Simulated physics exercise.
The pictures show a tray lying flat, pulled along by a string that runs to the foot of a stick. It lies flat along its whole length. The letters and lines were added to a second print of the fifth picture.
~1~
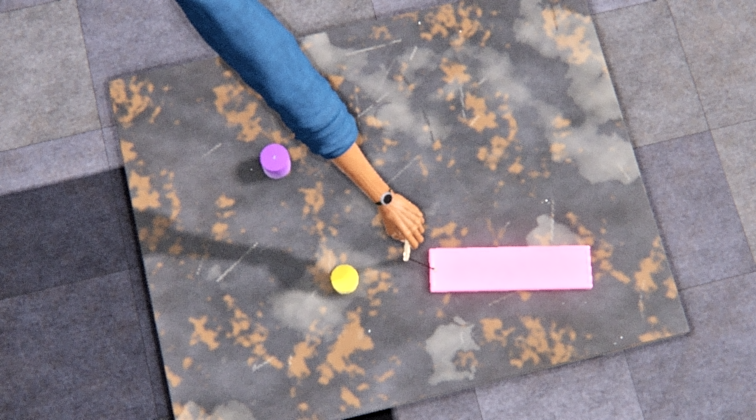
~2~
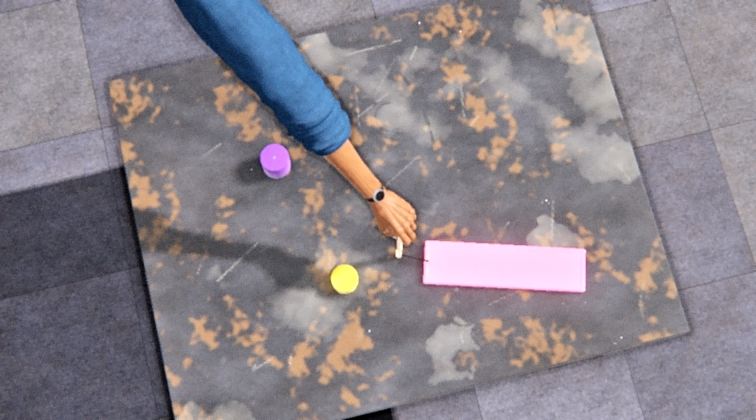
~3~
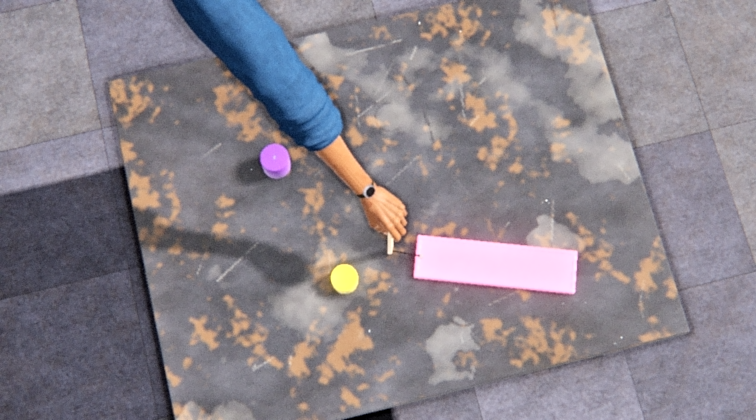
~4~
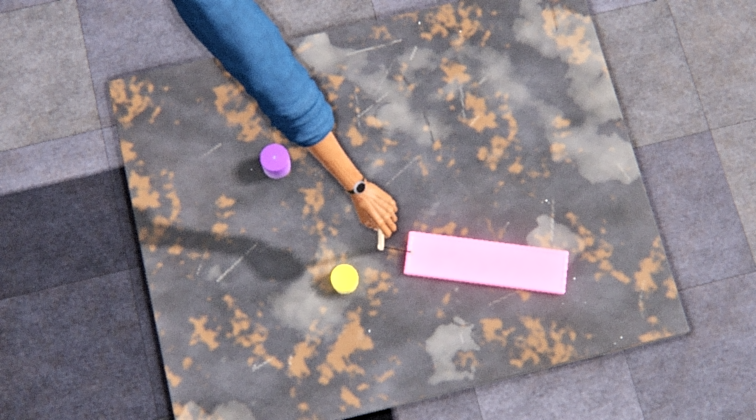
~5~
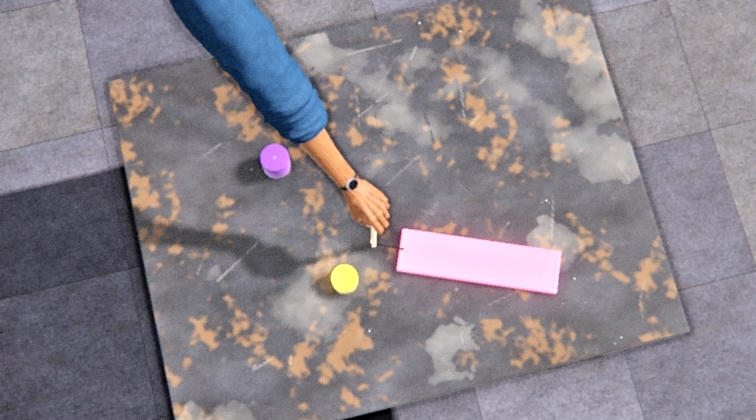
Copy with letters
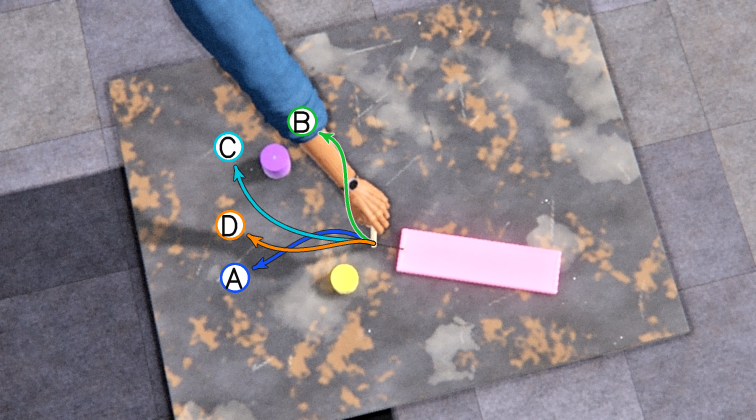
A flat pink tray lies on a dark stone-like slab blotched with orange and grey, set over grey tiles and seen from above. A hand from a blue sleeve, wearing a watch, holds a short stick left of the tray, with a yellow tub and purple tin further left. Hand and stick move left, drawing the tray slowly after them by a string as it turns slightly.
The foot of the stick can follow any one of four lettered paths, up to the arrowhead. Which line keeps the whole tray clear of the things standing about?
Only B misses them all.
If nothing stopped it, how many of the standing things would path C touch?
One.
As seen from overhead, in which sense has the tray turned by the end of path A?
On that path, anticlockwise.
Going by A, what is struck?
The yellow tub.
On the marked copy, A from (374, 244) via (308, 238) to (254, 268); B from (374, 244) via (346, 187) to (320, 133); C from (374, 244) via (285, 227) to (236, 167); D from (374, 244) via (306, 249) to (249, 235).
Following B. Soon after the start, foot of the stick (348, 208), middle of the tray (445, 248).
Later, foot of the stick (344, 162), middle of the tray (424, 228).
In the end, foot of the stick (320, 134), middle of the tray (397, 201); nothing has been touched.
As for the rest, A meets the yellow tub; C meets the purple tin; D meets the yellow tub.
